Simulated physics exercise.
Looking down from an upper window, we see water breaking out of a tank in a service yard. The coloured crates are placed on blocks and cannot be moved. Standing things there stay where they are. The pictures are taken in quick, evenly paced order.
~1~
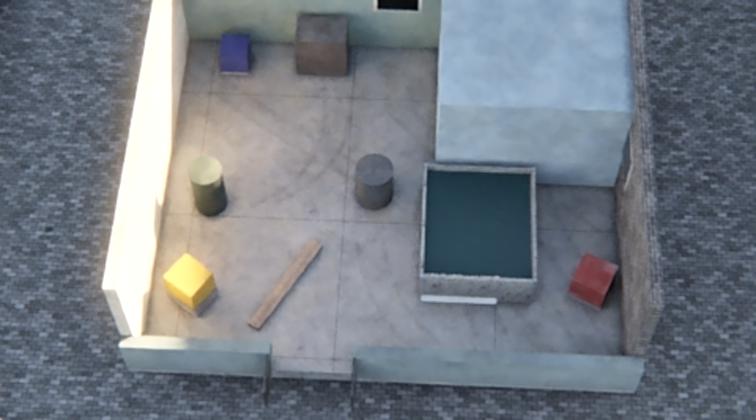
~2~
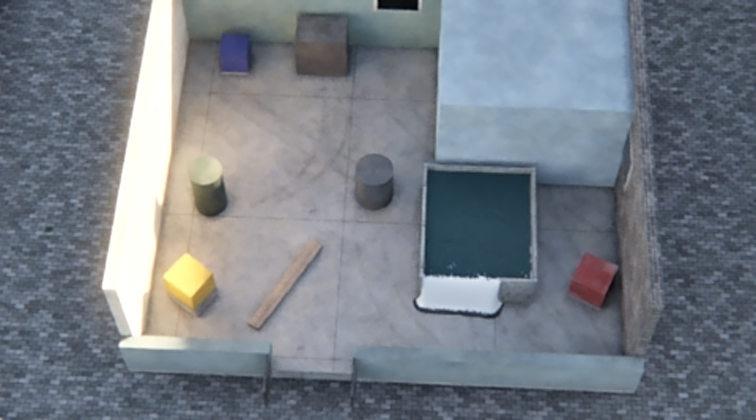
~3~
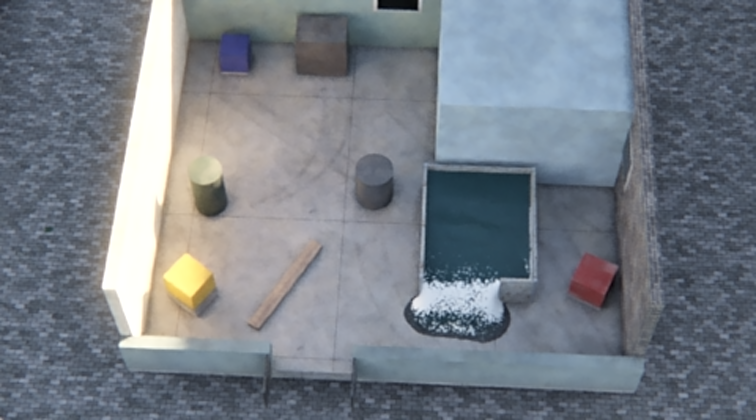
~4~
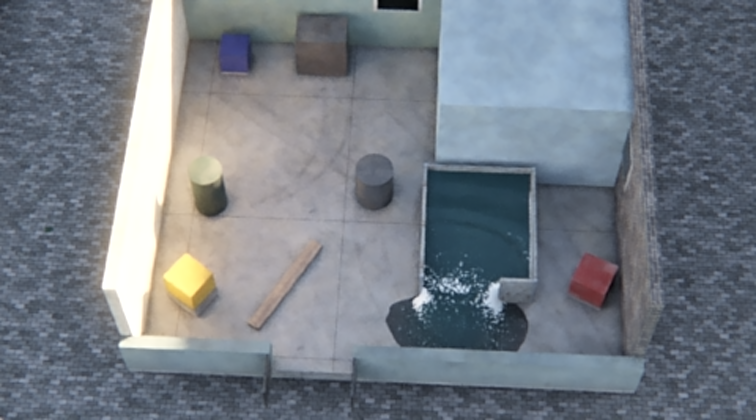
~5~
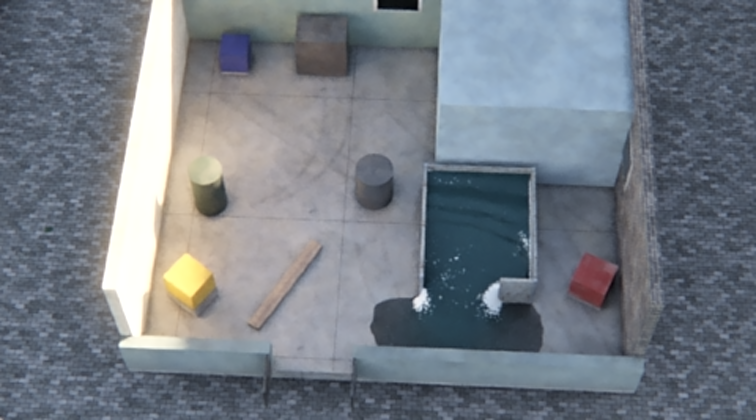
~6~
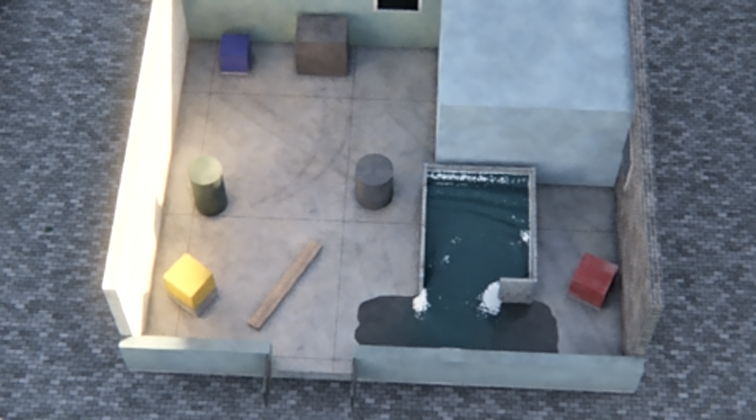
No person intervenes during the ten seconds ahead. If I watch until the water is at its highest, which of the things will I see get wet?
You would see this: The red crate gets wet; the yellow crate keeps dry; the blue crate gets wet.
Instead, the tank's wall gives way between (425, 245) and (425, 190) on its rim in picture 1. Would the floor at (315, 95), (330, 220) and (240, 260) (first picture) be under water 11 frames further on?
Those three come out moisture-free, soaked and soaked, one after another.
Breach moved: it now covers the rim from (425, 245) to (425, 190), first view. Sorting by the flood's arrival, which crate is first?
That would be the yellow one.
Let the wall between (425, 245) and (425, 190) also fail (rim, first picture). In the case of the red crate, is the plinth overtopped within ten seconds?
As it turns out, the red one stays unwetted.
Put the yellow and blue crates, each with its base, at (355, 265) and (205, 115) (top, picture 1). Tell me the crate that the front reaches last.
Last: The blue-painted one.
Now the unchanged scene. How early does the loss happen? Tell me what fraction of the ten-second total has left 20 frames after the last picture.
My estimate is roughly 40 percent.
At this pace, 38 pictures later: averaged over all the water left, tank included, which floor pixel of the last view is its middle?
I'd point to (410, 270).
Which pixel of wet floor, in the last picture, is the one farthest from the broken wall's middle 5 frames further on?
I'd say near (276, 358).
A moment on, water covers 15 % of the floor; the red crate water round its plinth, the yellow crate not reached, the blue crate not reached.
Next, water covers 30 % of the floor; the red crate water round its plinth, the yellow crate water round its plinth, the blue crate not reached.
Then, water covers 50 % of the floor; the red crate water round its plinth, the yellow crate water round its plinth, the blue crate not reached.
Later, water covers 75 % of the floor; the red crate water round its plinth, the yellow crate water round its plinth, the blue crate water round its plinth.
In the end, water covers 95 % of the floor; the red crate was topped, the yellow crate stayed above the water, the blue crate was topped.
